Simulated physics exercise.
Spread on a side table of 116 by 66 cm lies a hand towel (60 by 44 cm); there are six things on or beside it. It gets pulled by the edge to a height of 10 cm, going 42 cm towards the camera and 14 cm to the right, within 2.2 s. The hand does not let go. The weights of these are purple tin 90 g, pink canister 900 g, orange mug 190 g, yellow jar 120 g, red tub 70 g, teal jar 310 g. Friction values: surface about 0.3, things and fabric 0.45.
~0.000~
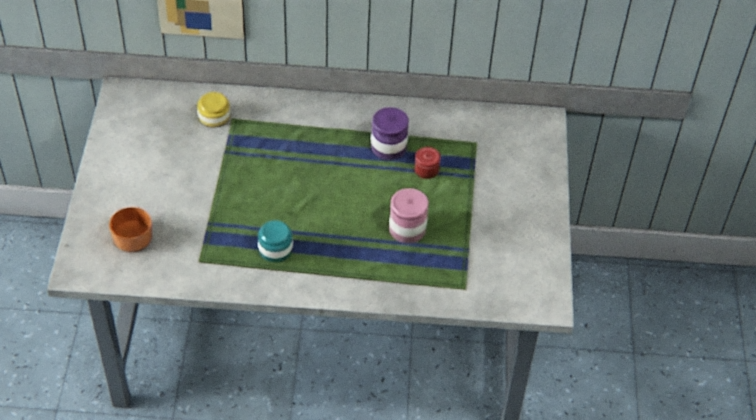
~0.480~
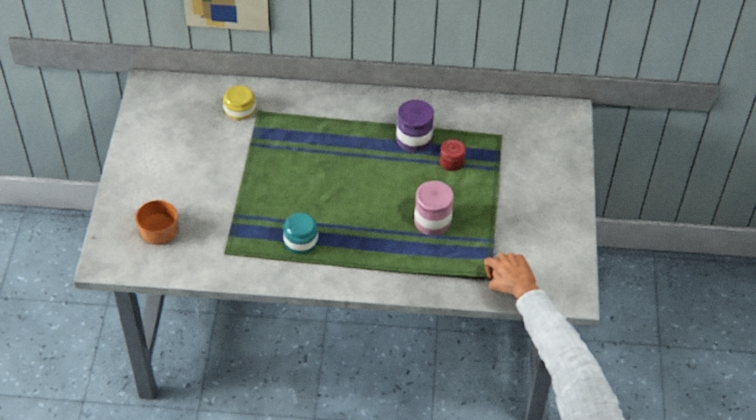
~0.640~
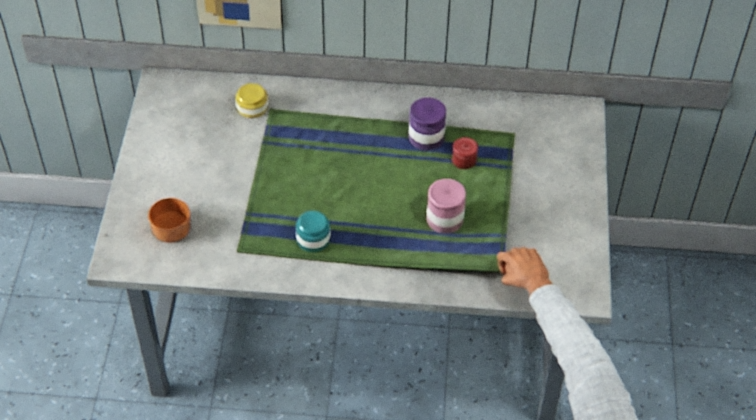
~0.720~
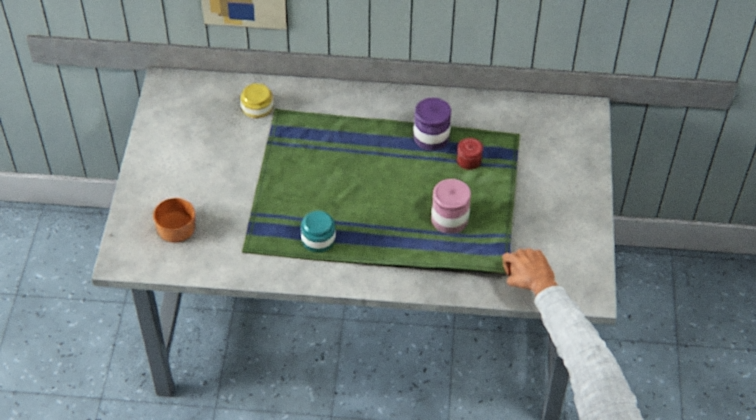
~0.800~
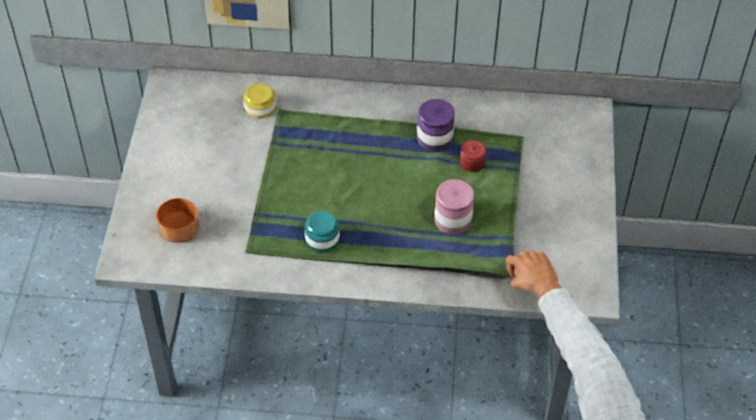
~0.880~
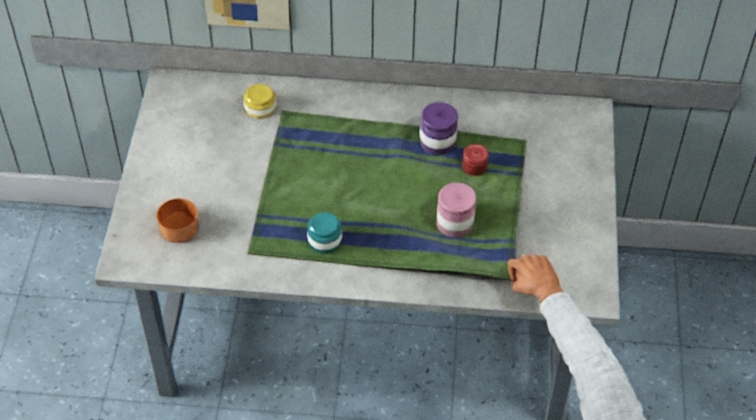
On a grey side table against a panelled wall, a green, blue-striped hand towel holds four containers, with an orange mug and yellow jar beside it. As the view shifts, a hand reaches in and grips the near right corner, then tugs the towel slightly rightward and nearer, its containers riding along.
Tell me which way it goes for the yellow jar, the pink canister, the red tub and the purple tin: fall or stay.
As I see it, the yellow jar won't leave, the pink canister won't stay, the red tub won't stay, the purple tin won't stay.
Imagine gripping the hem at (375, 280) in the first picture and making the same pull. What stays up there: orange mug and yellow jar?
Lab note: Orange mug is still up there, yellow jar is still up there.
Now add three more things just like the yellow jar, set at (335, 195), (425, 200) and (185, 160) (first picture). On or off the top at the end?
In turn: Falls off, falls off, stays up.
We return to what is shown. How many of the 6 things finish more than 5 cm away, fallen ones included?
4 in all.
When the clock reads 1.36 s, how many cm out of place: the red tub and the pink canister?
For the red tub it's around 15 cm, and for the pink canister around 15 cm.
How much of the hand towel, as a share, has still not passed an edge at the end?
Some 0 in a hundred.
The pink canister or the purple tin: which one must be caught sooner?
It's the pink one that goes before the other.
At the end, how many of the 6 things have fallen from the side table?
The count is 4.
By 1.4 s, 100 % of the hand towel is still over the top; red tub 14 cm off its start, purple tin 13 cm off its start, pink canister 13 cm off its start.
By 1.8 s, 80 % of the hand towel is still over the top; red tub 32 cm off its start, purple tin 30 cm off its start, pink canister 29 cm off its start.
By 2.3 s, 0 % of the hand towel is still over the top; purple tin over the edge, red tub over the edge, pink canister over the edge.
By 2.8 s, 0 % of the hand towel is still over the top; purple tin over the edge, red tub over the edge, pink canister over the edge.
By 4.4 s, 0 % of the hand towel is still over the top; purple tin over the edge, red tub over the edge, pink canister over the edge, yellow jar 0 cm off its start at (260, 93).
